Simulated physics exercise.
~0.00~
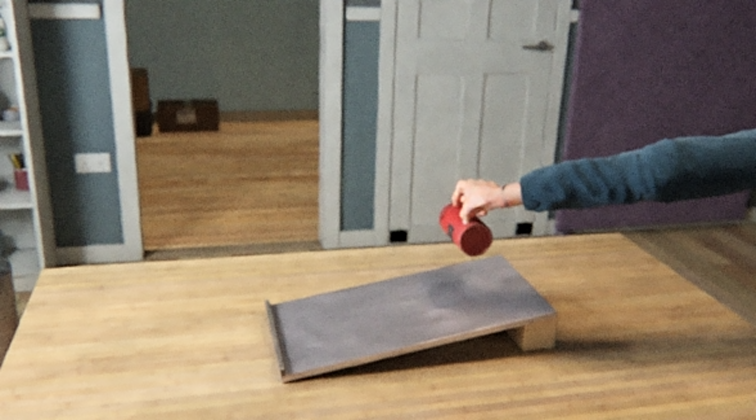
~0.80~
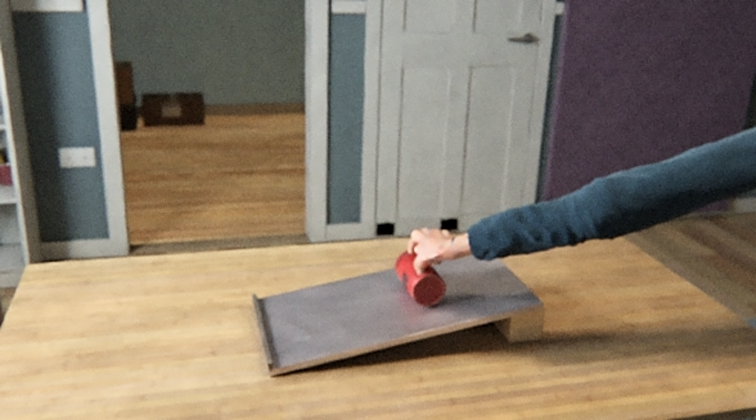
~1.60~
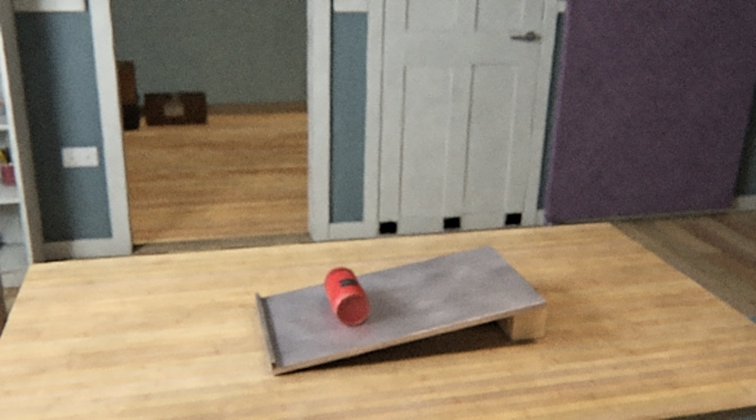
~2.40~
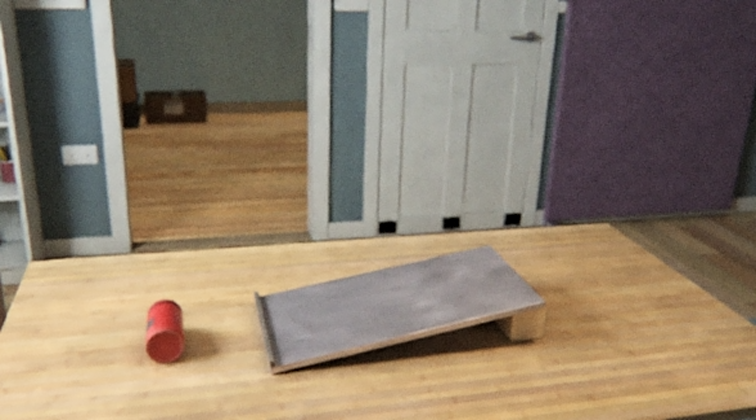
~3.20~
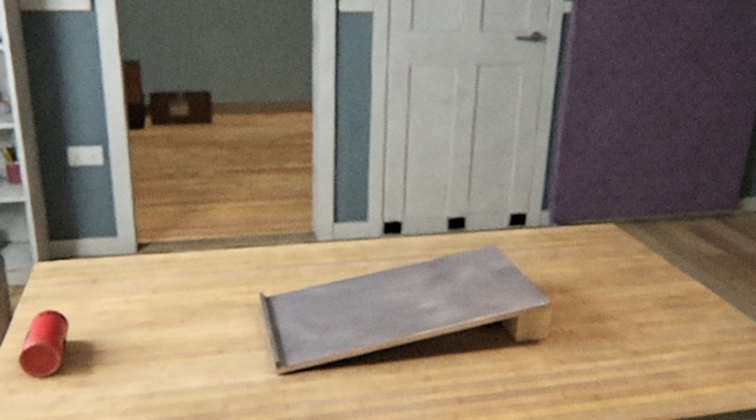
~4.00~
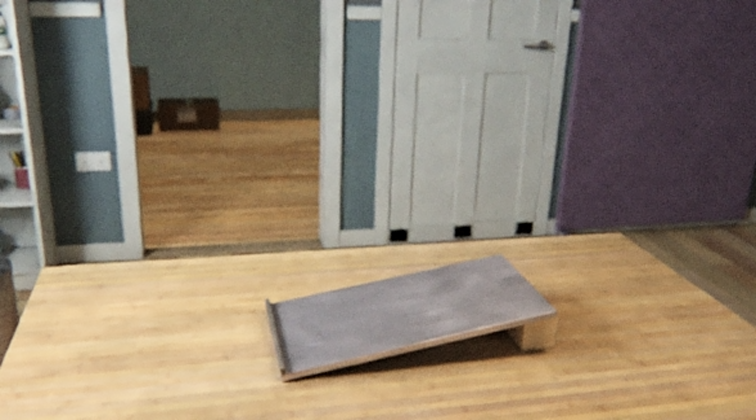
The clip opens on a grey board propped on a small block atop a wooden table, sloping down to the left, while a hand in a blue sleeve reaches in from the right holding a red jar above it. The hand lowers the jar onto the upper part of the board, laying it on its side. The fingers let go and the arm withdraws, and the jar rolls down the slope to the left. It passes over the low end onto the tabletop and keeps rolling toward the left edge. Finally the jar is out of sight, and the board remains propped in place.
